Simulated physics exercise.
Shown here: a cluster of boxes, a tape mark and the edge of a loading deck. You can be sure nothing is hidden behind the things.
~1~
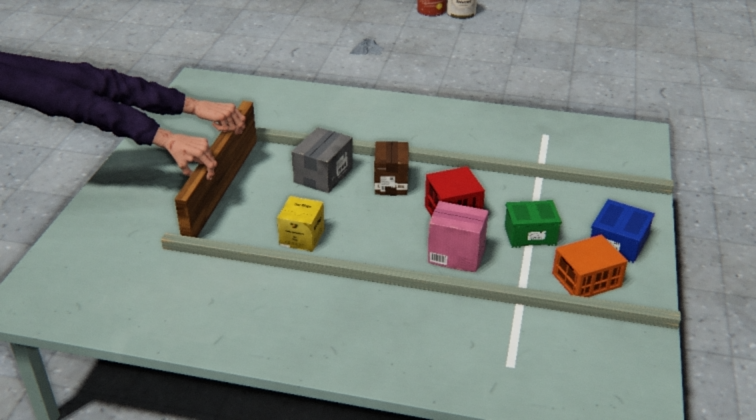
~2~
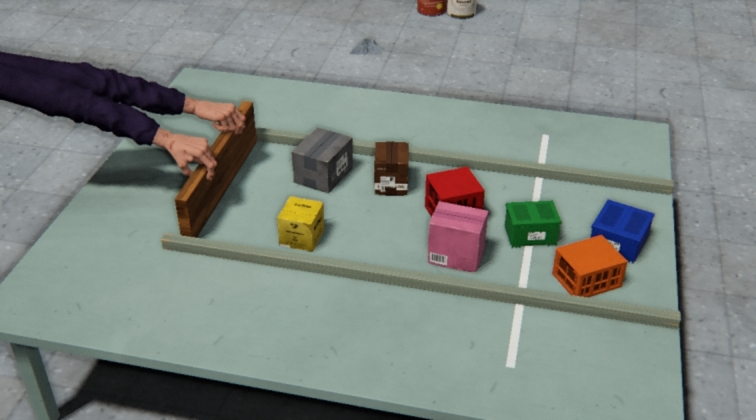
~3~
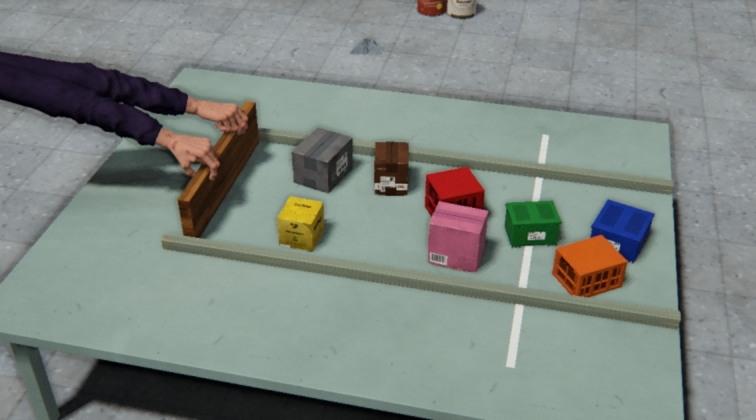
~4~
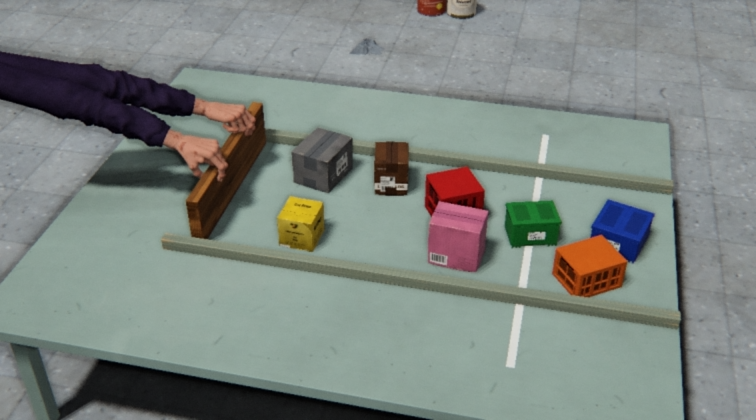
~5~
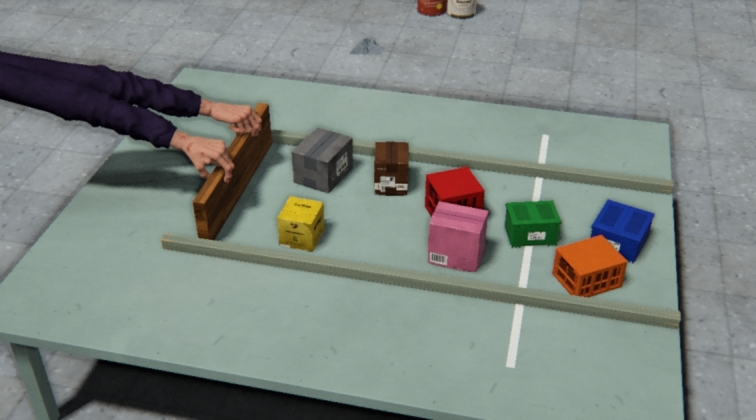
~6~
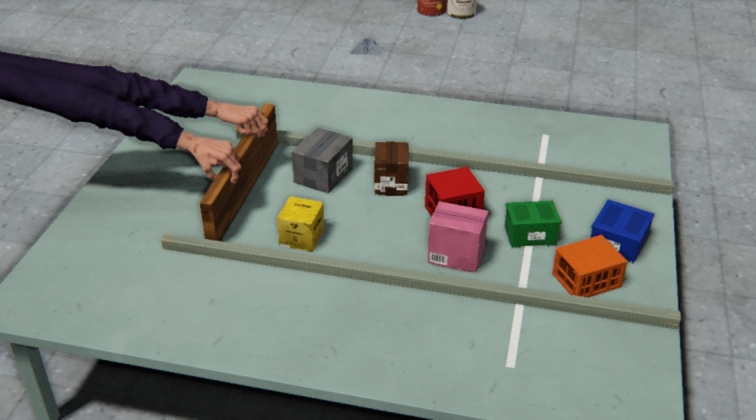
Two hands in dark purple sleeves grip an upright wooden plank at the left of a pale green table, seen from above at an angle in a grey-tiled room. Between two rails sit grey, yellow, brown, red and pink boxes, with green, blue and orange ones around a white tape line at right. The hands slide the plank slightly rightward while the boxes and camera stay still.
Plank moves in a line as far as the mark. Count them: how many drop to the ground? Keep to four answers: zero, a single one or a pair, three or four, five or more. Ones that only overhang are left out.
The answer is zero.
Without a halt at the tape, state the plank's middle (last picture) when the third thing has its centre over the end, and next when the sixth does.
The middle is near (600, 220) first and near (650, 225) after.
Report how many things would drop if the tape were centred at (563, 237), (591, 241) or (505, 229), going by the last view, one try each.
It would be 2, then 2, then 0.
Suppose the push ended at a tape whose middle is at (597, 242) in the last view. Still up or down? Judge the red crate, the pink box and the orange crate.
The red crate keeps its place; the pink box keeps its place; and the orange crate is gone.
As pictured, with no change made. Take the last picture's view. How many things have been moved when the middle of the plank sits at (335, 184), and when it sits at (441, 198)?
One spot: 3. Other spot: 5.
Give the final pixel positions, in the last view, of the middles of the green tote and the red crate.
First at (603, 238); second at (555, 224).
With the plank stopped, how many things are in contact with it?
Counting them up gives 3.
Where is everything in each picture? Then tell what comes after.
The first picture shows blue tote (621, 231); orange crate (589, 267); green tote (532, 224); plank (220, 168); tape (531, 232).
The second picture shows orange crate (589, 267); yellow box (301, 224).
The third picture shows green tote (532, 224); brown parcel (392, 169).
The fourth picture shows blue tote (621, 231); pink box (458, 237).
The fifth picture shows orange crate (589, 267); plank (236, 170).
The sixth picture shows blue tote (621, 231); orange crate (589, 267); green tote (532, 224); plank (242, 171); tape (531, 232).
Soon after, none off yet; blue tote at rest near (621, 231); orange crate at rest near (589, 267); green tote at rest near (532, 224).
In the end, the number that fall off is zero.
